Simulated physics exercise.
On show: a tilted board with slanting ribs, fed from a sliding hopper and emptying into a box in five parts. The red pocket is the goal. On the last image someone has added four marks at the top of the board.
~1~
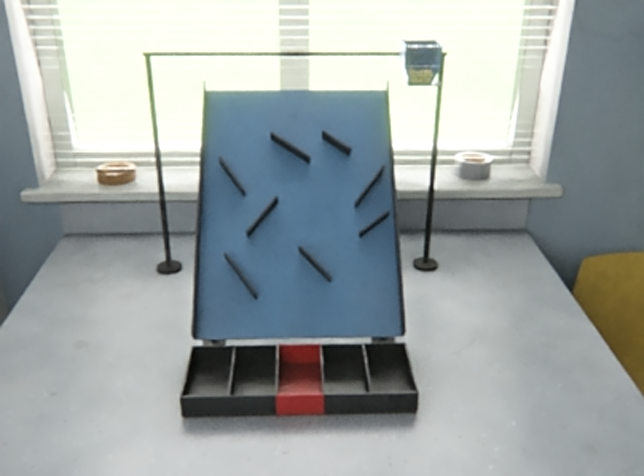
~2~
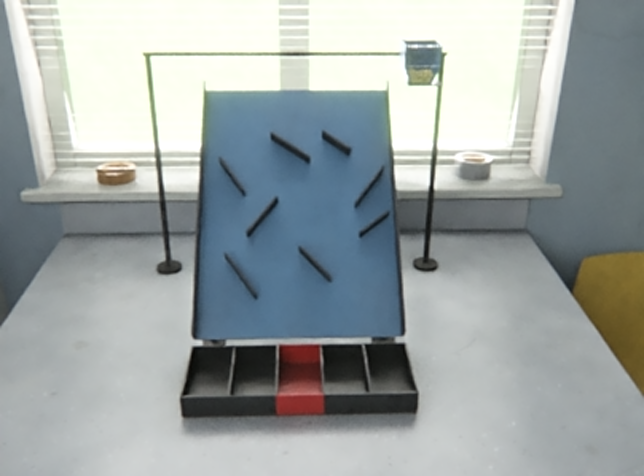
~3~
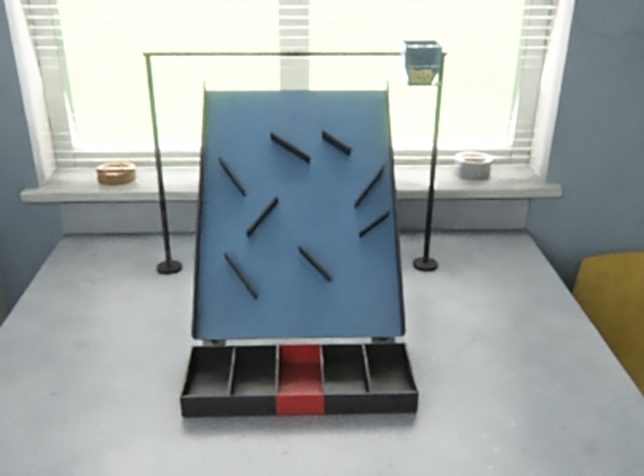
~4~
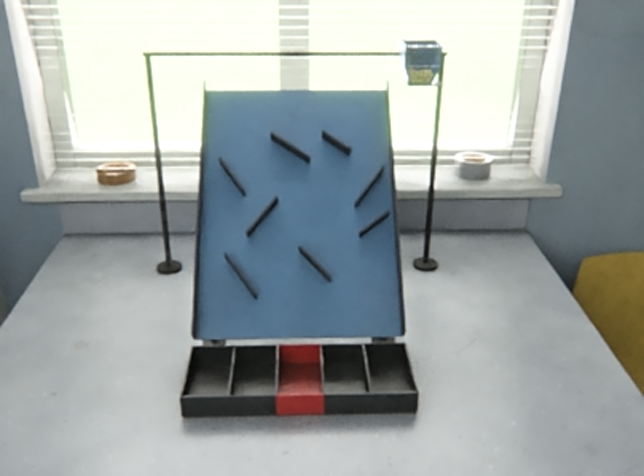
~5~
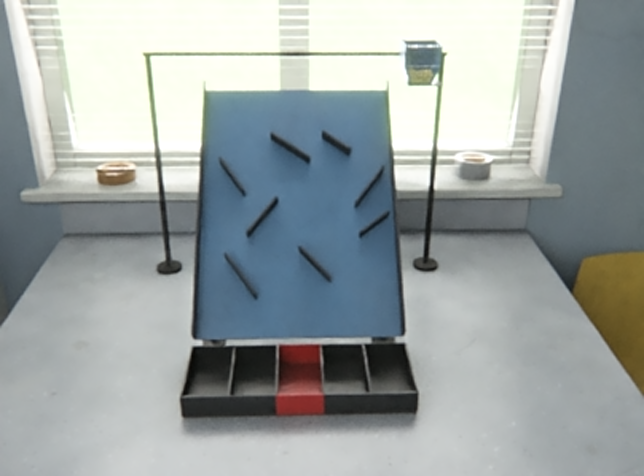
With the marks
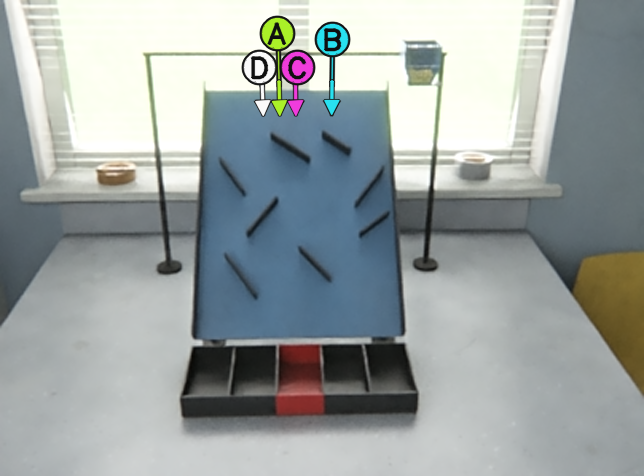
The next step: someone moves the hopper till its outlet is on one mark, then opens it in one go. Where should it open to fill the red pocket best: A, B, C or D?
D is best.
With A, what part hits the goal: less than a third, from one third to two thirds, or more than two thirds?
Less than a third.
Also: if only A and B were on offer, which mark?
A.
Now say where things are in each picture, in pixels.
Hopper (419, 78), soya beans, door shut, in the first frame.
Ribs (271, 132) to (310, 157), (322, 131) to (351, 149), (219, 157) to (244, 190), in the second frame.
Ribs (356, 202) to (384, 166), (247, 232) to (277, 196), (360, 232) to (389, 211), in the third frame.
Ribs (225, 252) to (256, 295), (300, 246) to (331, 278), in the fourth frame.
Red pocket (300, 403), number 3 of 5 from the left, in the fifth frame.
On the marked copy, mark A meets the board at (279, 110); mark B meets the board at (331, 109); mark C meets the board at (295, 110); mark D meets the board at (263, 110).
Choosing A, about a tenth in the red pocket, the larger part in other pockets, about a tenth outside the box.
Choosing B, not one piece in the red pocket, every piece in other pockets.
Choosing C, just a few in the red pocket, the larger part in other pockets, about a tenth outside the box.
Choosing D, roughly a third in the red pocket, roughly two thirds in other pockets.
